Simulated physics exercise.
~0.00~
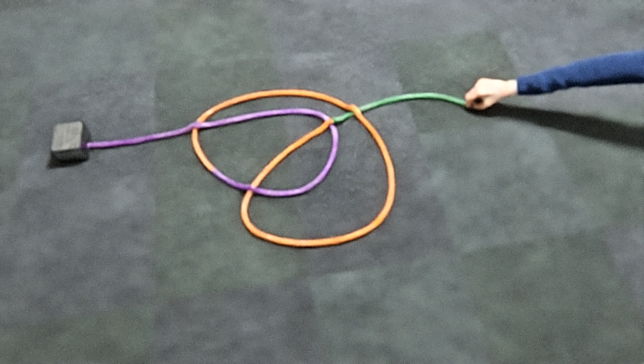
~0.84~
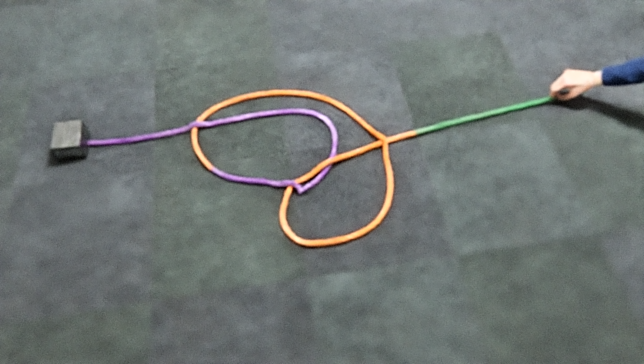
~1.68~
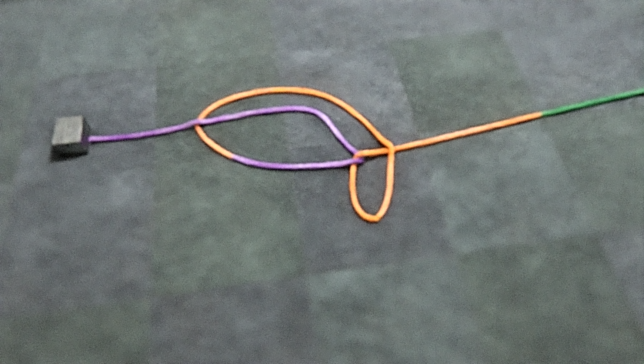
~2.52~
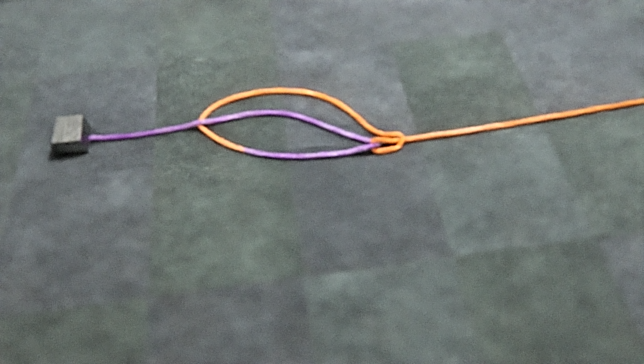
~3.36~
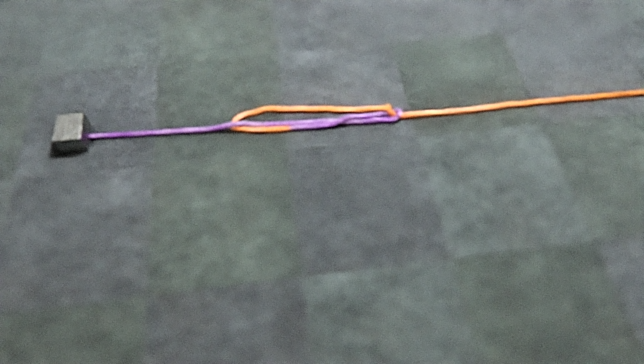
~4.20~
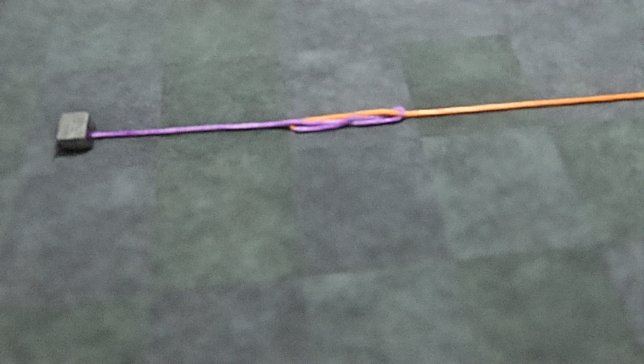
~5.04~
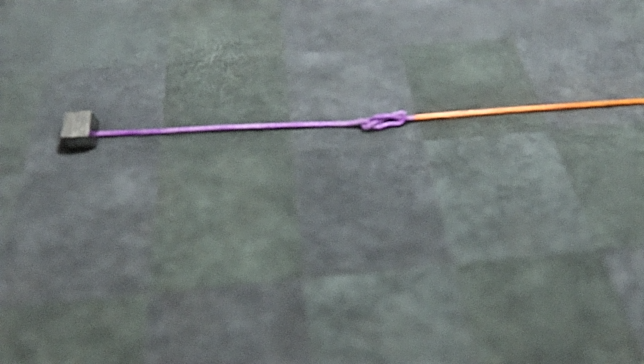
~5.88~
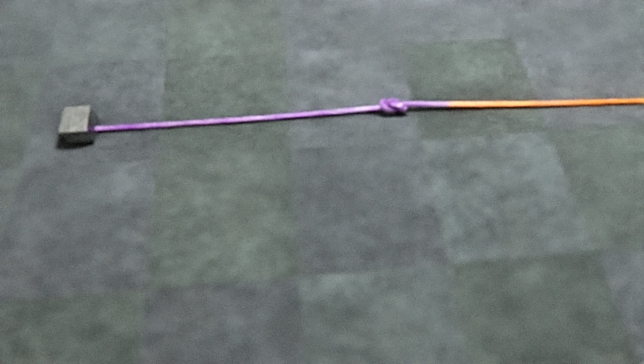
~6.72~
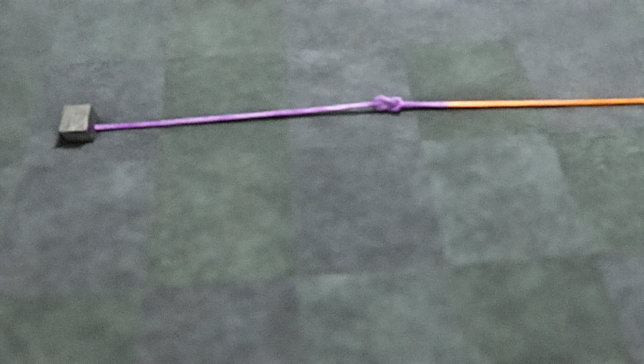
A hand pulled the green end of a looped purple, orange and green rope to the right, away from the dark block holding its other end, and the loops shrank and drew together until they locked into a small, tight purple knot on the straightened rope.
